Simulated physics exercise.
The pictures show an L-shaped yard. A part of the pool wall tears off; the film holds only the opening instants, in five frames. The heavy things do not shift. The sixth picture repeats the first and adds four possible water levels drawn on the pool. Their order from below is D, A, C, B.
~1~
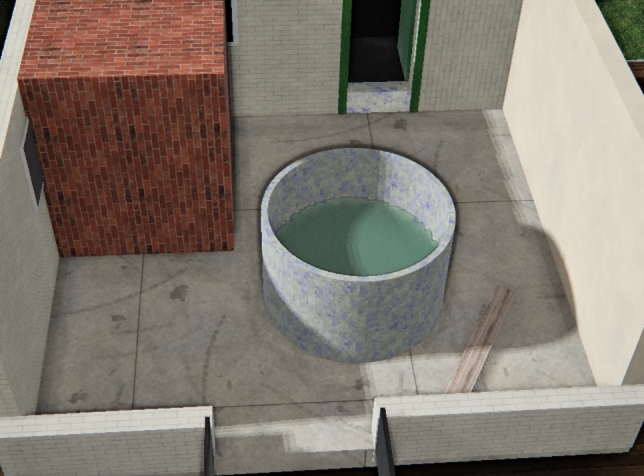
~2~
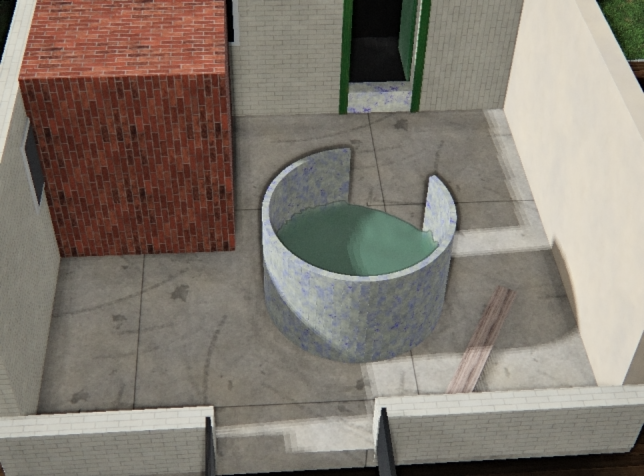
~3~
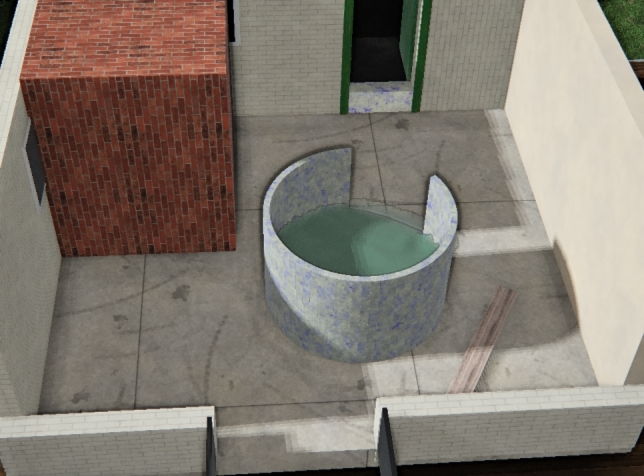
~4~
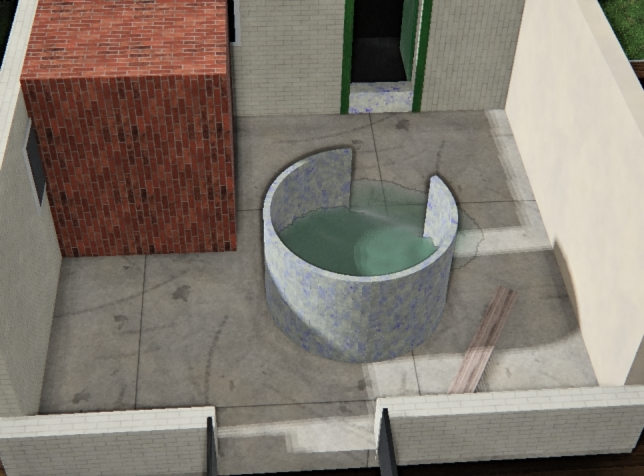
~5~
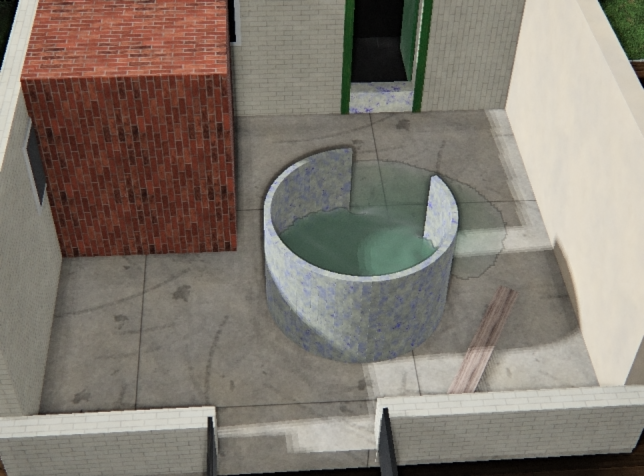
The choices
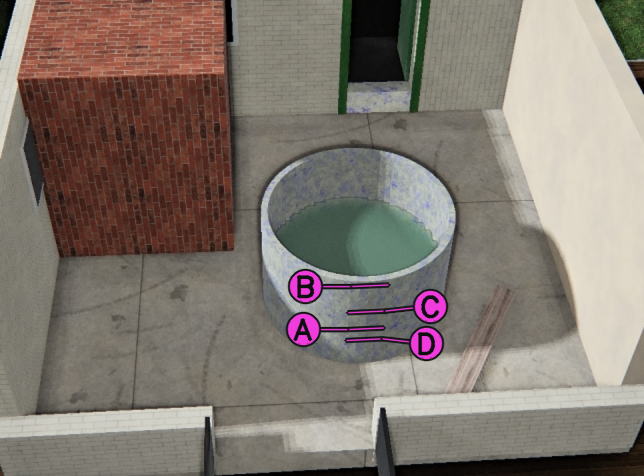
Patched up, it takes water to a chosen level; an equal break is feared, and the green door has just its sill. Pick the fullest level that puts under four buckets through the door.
The answer is level C.
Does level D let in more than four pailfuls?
No, not at all.
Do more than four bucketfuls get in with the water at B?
Yes, it does.
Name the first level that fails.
B.
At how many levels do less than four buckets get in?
Three of the four.
On the marked copy, A at (365, 328); B at (369, 285); C at (366, 311); D at (364, 339); from the bottom up D, A, C, B.
With A, nothing gets over.
With B, about 11 bucketfuls get in.
With C, a splash gets over, under a bucket.
With D, nothing gets over.
